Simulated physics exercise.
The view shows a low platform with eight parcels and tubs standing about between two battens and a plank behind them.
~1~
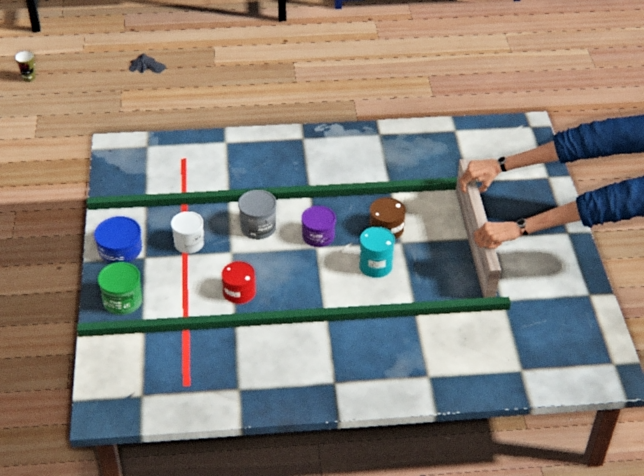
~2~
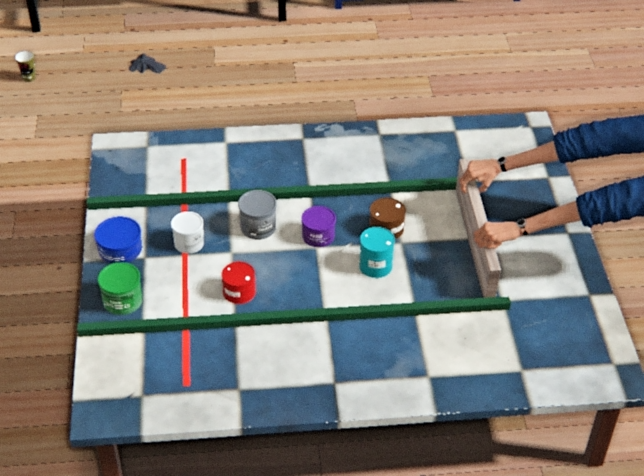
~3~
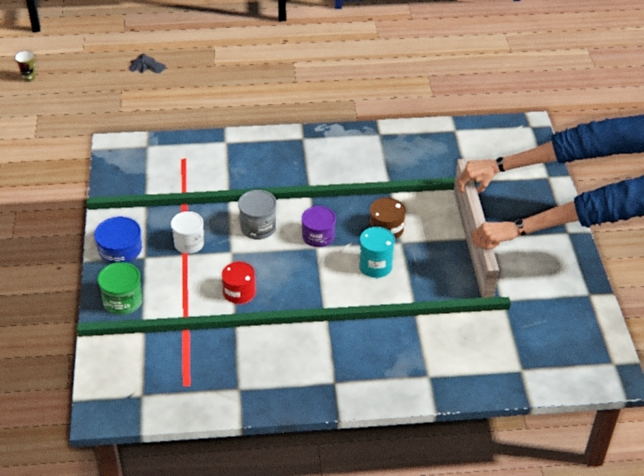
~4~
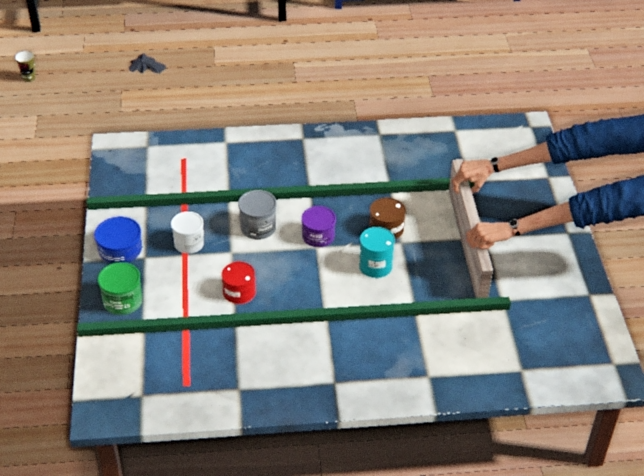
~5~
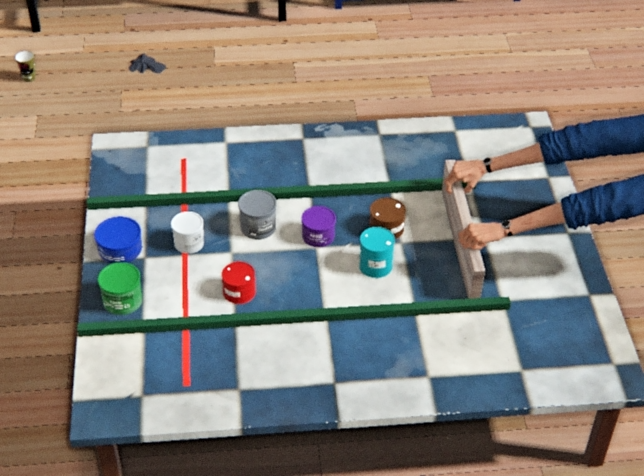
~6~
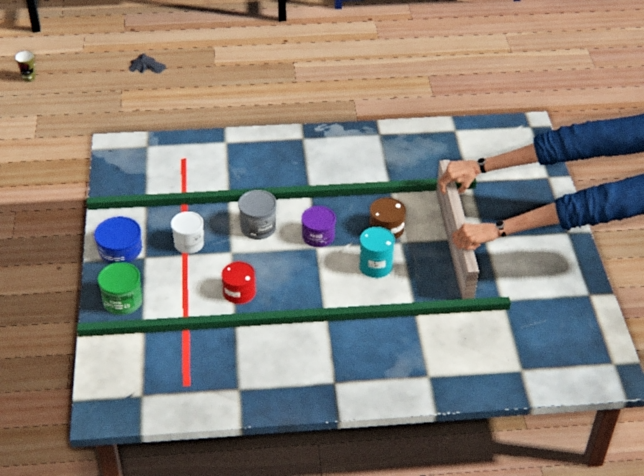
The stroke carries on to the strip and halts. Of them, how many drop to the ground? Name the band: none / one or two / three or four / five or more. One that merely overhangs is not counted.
Watching this, the number dropping off is nil.
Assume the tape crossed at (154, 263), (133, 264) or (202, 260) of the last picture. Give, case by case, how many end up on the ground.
You'd get 1, then 1, then 0.
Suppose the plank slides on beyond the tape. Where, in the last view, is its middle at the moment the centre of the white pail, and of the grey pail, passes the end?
White pail: (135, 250); grey pail: (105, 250).
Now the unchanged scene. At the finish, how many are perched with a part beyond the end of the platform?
It totals 1.
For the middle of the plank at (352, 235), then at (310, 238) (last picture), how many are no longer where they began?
Up to then 3, and up to the other point 4.
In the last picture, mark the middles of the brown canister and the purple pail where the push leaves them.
The brown canister ends up near (166, 240), and the purple pail near (138, 258).
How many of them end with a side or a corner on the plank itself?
The figure is 4.
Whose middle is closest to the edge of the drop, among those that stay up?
The blue pail winds up nearest.
Soon after, none off yet; blue pail at rest near (119, 240); green pail at rest near (121, 289); white pail at rest near (188, 233).
At rest, the number that fall off is zero.
